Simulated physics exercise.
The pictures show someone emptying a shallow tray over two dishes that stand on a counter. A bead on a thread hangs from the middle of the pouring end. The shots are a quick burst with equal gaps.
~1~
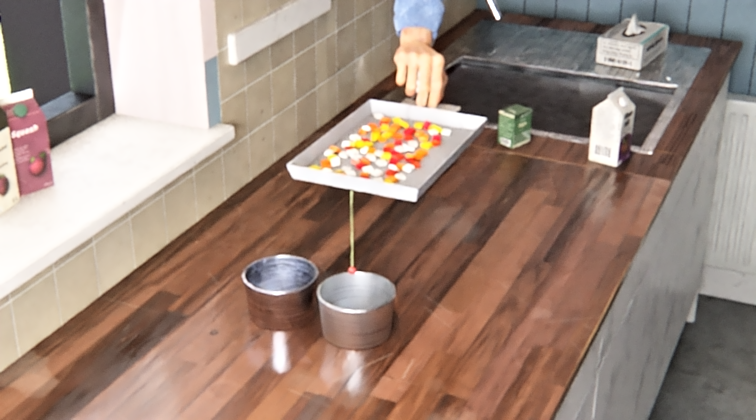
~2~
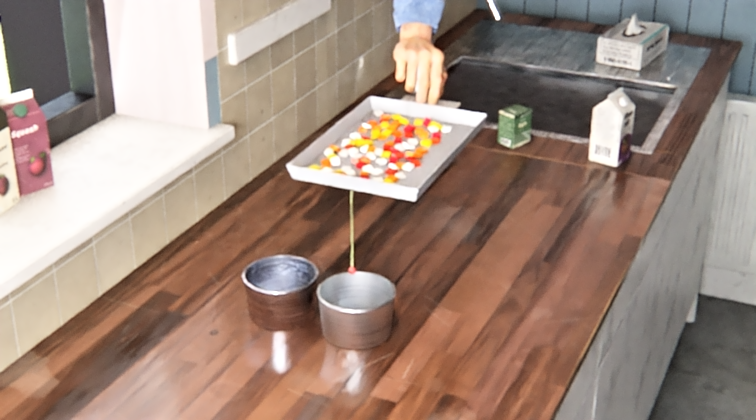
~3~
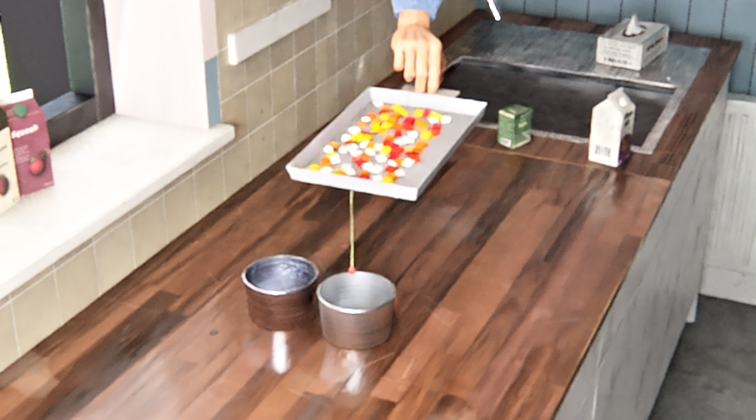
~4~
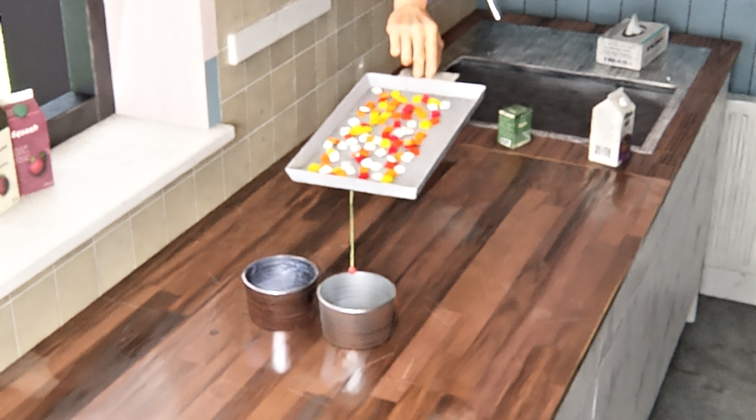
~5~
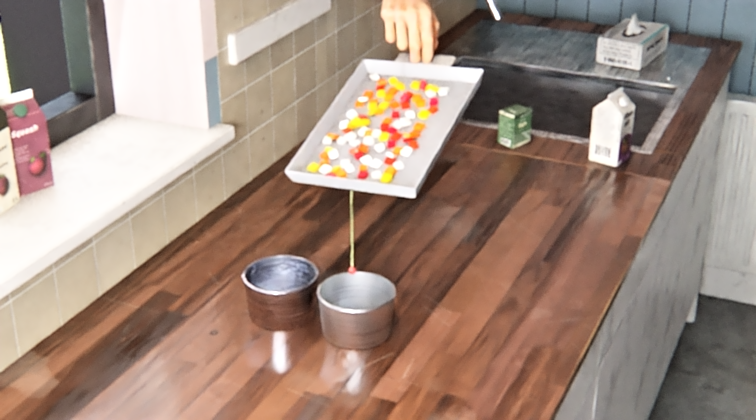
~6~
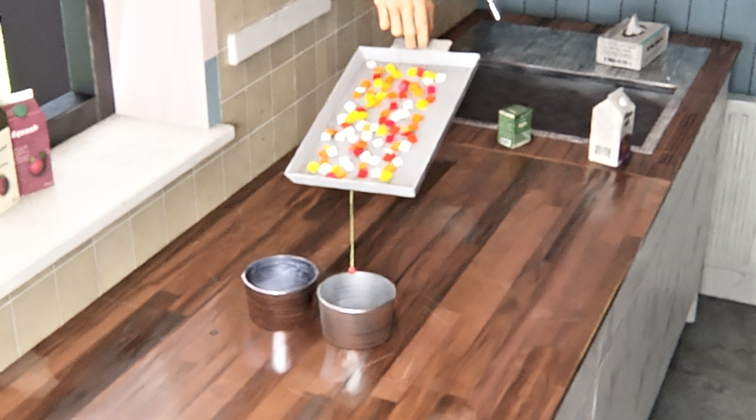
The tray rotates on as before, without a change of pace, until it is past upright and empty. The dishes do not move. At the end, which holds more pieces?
More goes to the left-hand dish.
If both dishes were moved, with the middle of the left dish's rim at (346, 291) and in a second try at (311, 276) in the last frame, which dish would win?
First the left one, then the left-hand dish.
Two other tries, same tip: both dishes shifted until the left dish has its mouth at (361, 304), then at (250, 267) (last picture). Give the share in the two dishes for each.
The first gives 10 %, the second 60 %.
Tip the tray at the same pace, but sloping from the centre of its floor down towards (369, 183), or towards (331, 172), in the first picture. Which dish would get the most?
The first try: The right dish. The second: The left one.
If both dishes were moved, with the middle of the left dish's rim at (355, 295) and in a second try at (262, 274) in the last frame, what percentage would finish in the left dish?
Near 20 % and 40 %.
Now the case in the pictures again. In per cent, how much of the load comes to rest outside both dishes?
Near 30 %.
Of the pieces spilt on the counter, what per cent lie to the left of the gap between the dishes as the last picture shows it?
Roughly 80 in a hundred.
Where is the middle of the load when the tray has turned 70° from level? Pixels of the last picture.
Roughly at (323, 170).
Soon after the last picture, tray tipped steeply; nearly all on the tray; a small part in the air.
A little later, tray tipped past a quarter turn; a small part on the tray; a small part in the right dish; about a quarter in the left dish; about a quarter outside both; about a third in the air.
Later still, tray tipped past a quarter turn; about a quarter in the right dish; about half in the left dish; about a third outside both.
At rest, tray tipped past a quarter turn; about a quarter in the right dish; about half in the left dish; about a third outside both.
